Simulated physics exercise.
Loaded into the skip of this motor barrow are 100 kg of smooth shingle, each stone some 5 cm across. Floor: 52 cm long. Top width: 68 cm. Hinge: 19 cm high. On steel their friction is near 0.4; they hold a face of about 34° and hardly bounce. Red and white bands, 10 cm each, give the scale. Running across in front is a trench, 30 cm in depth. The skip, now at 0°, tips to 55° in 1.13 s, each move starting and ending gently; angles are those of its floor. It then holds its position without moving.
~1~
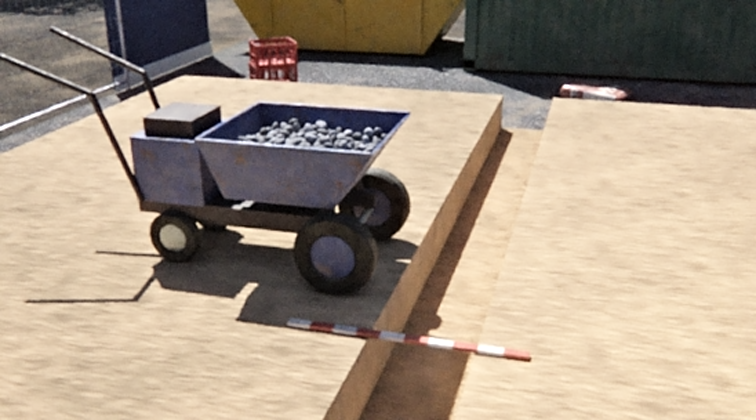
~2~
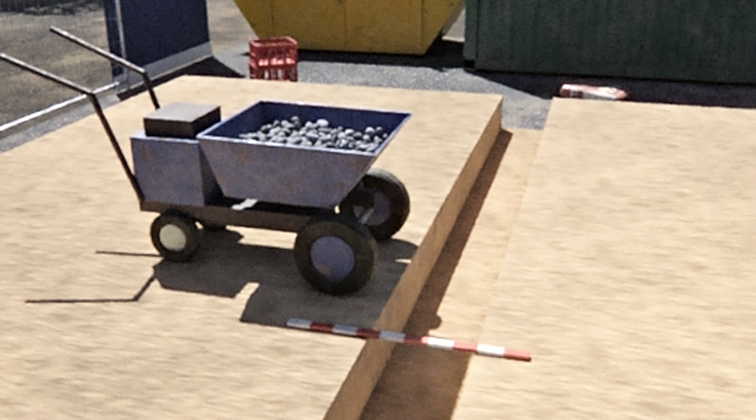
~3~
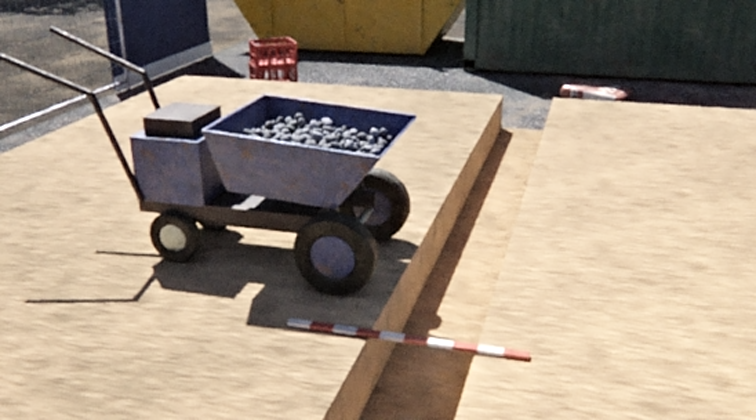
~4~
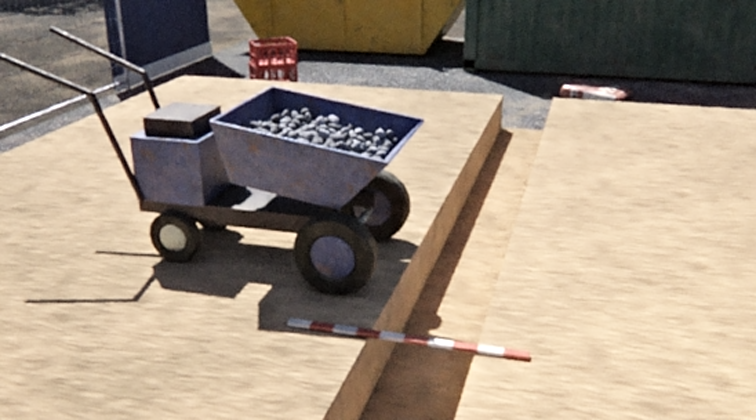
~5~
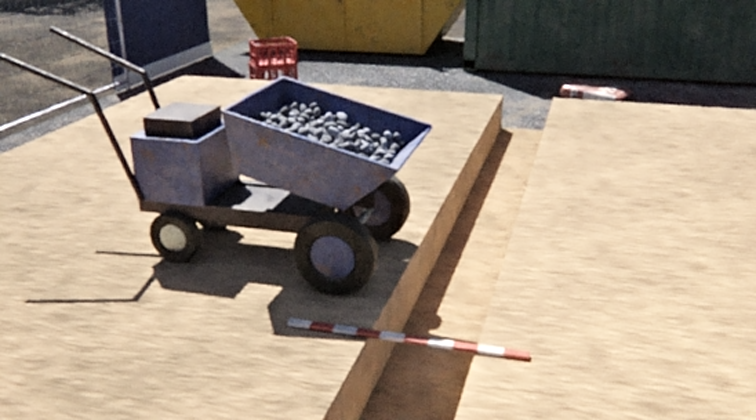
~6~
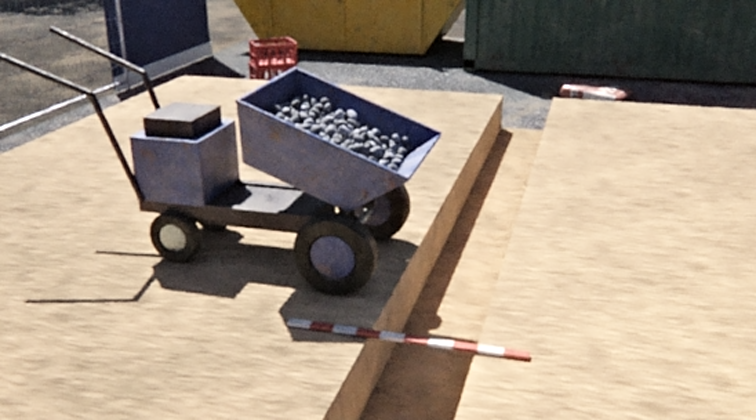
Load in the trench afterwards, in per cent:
32 %.
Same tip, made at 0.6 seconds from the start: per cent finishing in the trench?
I'd put it at roughly 25 per cent.
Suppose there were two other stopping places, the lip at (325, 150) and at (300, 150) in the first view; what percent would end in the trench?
Roughly 55 in a hundred from the first, 55 in a hundred from the second.
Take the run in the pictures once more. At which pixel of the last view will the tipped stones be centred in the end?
Their centre sits close to (483, 323).
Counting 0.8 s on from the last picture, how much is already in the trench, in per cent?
5 per cent, give or take.
Then, 0.4 s after the last picture the floor is at 47°, 100 % in the skip; the foremost stones are at (427, 197).
Then, 0.8 s after the last picture the floor is at 55°, 93 % in the skip, 7 % in the trench; the foremost stones are at (498, 262).
Then, 1.1 s after the last picture the floor is at 55°, 69 % in the skip, 16 % in the trench, 15 % past the trench; the foremost stones are at (576, 293).
Then, 3.1 s after the last picture the floor is at 55°, 49 % in the skip, 32 % in the trench, 19 % past the trench; the foremost stones are at (649, 285).
